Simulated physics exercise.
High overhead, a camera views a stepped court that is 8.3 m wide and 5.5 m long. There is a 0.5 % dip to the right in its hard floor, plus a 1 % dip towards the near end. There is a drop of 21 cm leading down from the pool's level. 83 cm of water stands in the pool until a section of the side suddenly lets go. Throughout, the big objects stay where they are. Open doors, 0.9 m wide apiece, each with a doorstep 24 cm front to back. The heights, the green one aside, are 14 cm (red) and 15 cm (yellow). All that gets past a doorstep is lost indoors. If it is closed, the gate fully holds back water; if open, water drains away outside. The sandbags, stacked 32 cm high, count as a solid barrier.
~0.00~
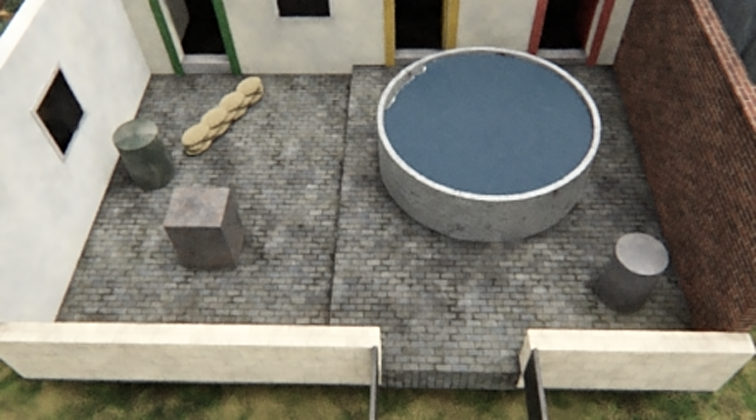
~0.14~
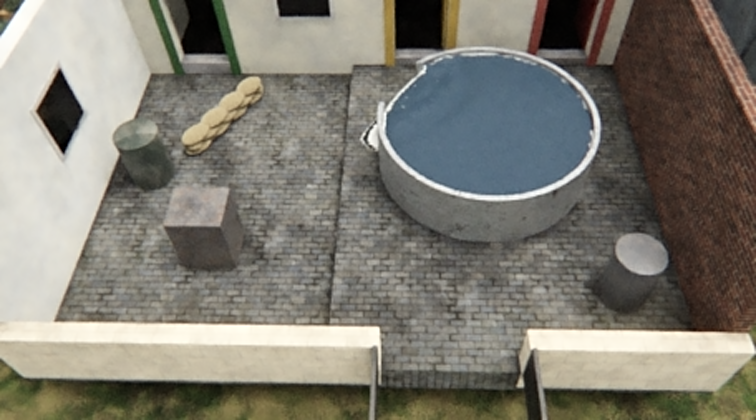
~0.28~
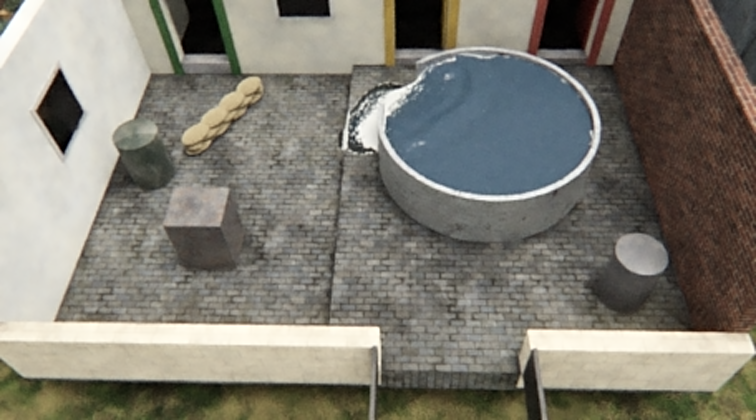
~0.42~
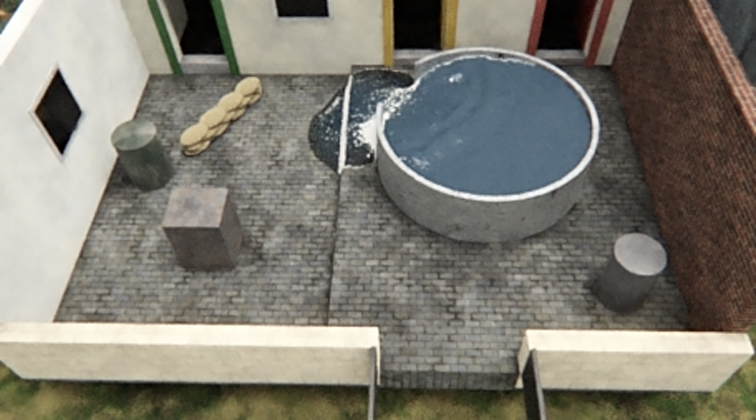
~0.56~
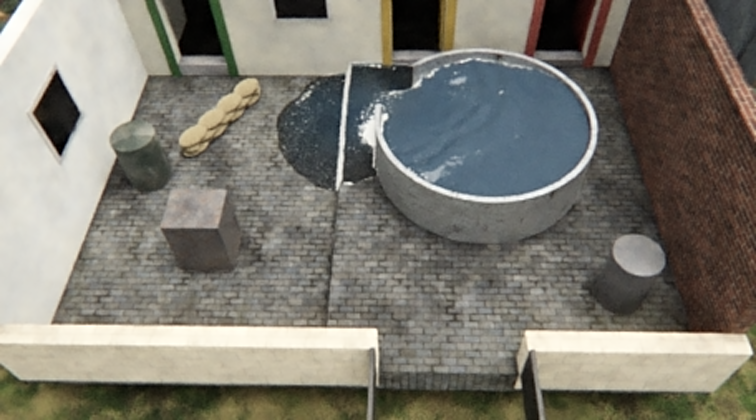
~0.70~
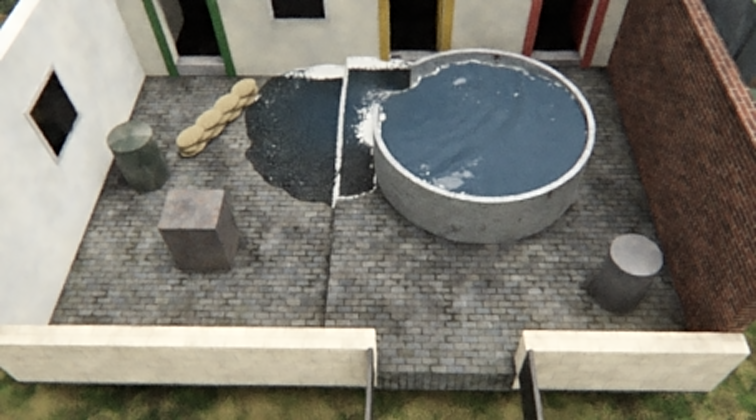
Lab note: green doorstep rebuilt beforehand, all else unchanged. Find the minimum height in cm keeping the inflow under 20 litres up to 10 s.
Minimum height: About 17 cm.
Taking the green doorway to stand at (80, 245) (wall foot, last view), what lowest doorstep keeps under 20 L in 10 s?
Minimum: Close to 20 cm.
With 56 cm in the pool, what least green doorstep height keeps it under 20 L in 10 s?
I'd say close to 8.0 cm.
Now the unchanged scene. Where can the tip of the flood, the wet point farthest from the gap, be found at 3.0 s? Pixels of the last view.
Lab note: Front tip approx. (37, 355).
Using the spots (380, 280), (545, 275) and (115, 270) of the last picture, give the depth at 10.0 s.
Roughly 1, then 4, then 21 cm.
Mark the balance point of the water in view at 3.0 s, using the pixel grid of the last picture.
The centre of all the water is around (376, 148).
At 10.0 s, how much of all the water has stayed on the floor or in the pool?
I'd say near 100 per cent is still there.
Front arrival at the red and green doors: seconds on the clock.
Arrival times - red: 2.6 seconds; green: 1.0 seconds.
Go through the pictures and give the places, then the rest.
In the first picture, the pool at (486, 119) is whole and still, 83 cm deep; the green door at (194, 27) is dry.
In the second picture, the gap is at (397, 109), the front 0.3 m out at a hidden place; the back of the pool holds 84 cm.
In the third picture, the front is at (371, 93), 0.8 m from the gap at (397, 112); 1.0 m2 of floor is wet, 83 cm left at the back.
In the fourth picture, the front is at (341, 93), 1.4 m from the gap at (396, 114); 2.5 m2 of floor is wet, 83 cm left at the back.
In the fifth picture, the gap is at (395, 115), the front 1.9 m out at (285, 113); the back of the pool holds 83 cm.
In the sixth picture, the front is at (276, 79), 2.6 m from the gap at (392, 114); 6.0 m2 of floor is wet, 83 cm left at the back; 1.2 m in a straight line remain to the green door at (189, 29).
After 1.4 s water covers 25 % of the floor, deepest (47 cm) near (390, 119); 15 cm at the green door, 0 litres in over its 25 cm doorstep.
After 3.0 s water covers 50 % of the floor, deepest (45 cm) near (258, 99); 16 cm at the green door, 0 litres in over its 25 cm doorstep.
After 10.0 s water covers 90 % of the floor, deepest (32 cm) near (342, 79); 15 cm at the green door, 1 litre in over its 25 cm doorstep.
At the green door as built, the water arrived by 1.0 s and peaked near 19 cm at 6.6 s.
Run again over the same 10 s with other heights there, 34 litres in over 14.5 cm, 7 litres over 20 cm. The limit of 20 litres is kept from about 17 cm up.
